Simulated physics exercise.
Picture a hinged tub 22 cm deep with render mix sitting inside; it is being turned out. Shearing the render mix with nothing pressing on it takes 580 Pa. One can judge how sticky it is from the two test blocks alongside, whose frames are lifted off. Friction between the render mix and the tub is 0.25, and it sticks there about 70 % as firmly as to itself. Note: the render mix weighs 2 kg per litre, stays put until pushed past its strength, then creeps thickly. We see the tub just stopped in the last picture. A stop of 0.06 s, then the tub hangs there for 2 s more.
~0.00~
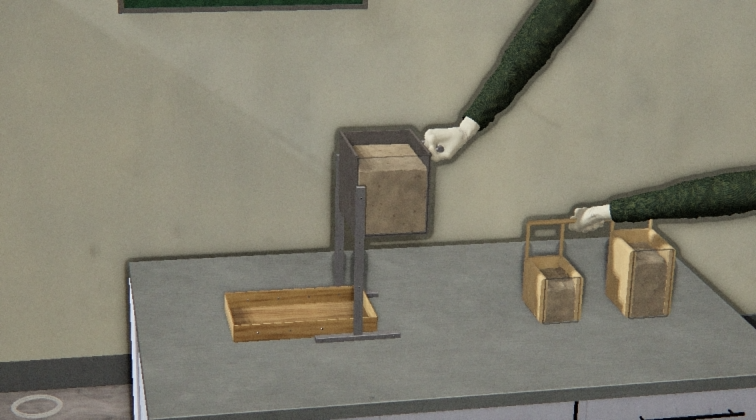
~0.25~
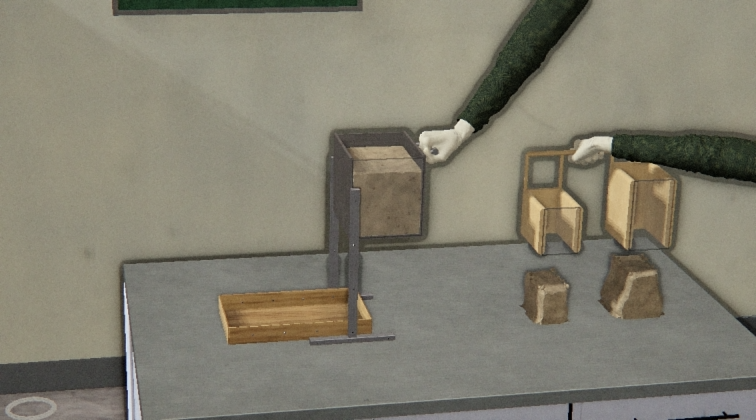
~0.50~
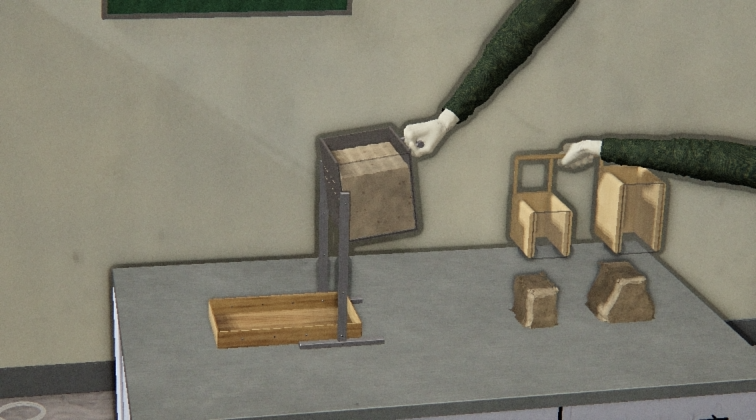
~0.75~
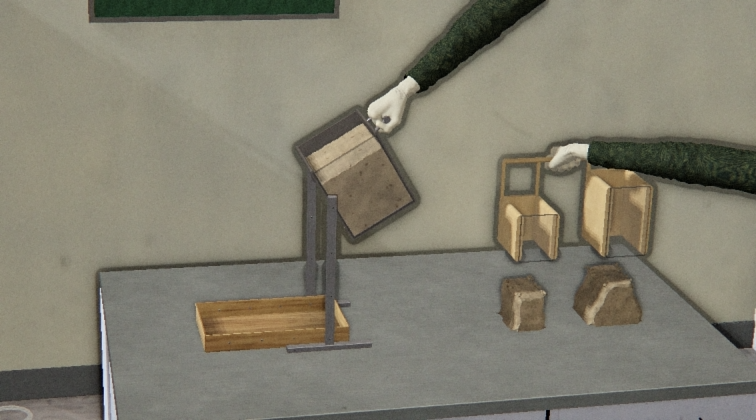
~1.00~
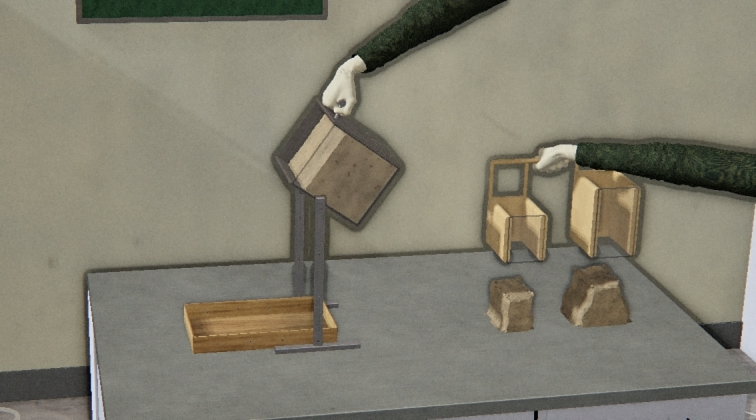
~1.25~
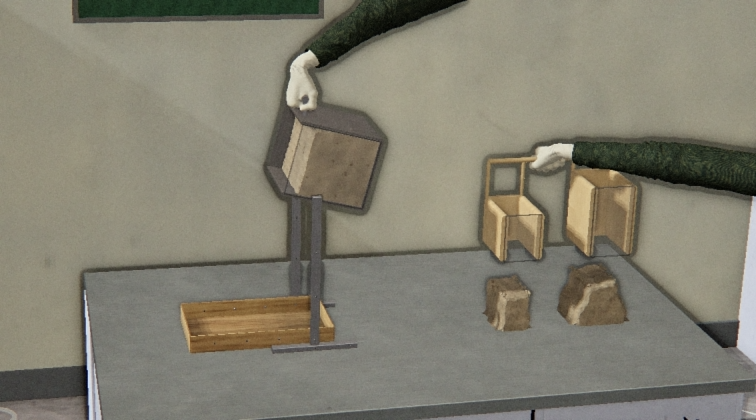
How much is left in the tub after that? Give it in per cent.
About 100 %.
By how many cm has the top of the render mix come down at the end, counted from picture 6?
Roughly 2 cm.
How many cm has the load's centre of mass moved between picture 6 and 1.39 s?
The shift is near 0 cm.
After 1.39 s, the tub is at 76 degrees and holds 100 %.
After 1.56 s, the tub is at 76 degrees and holds 100 %.
After 1.73 s, the tub is at 76 degrees and holds 100 %.
After 1.90 s, the tub is at 76 degrees and holds 100 %.
After 3.25 s, at the end, the tub is at 76 degrees and holds 100 %.
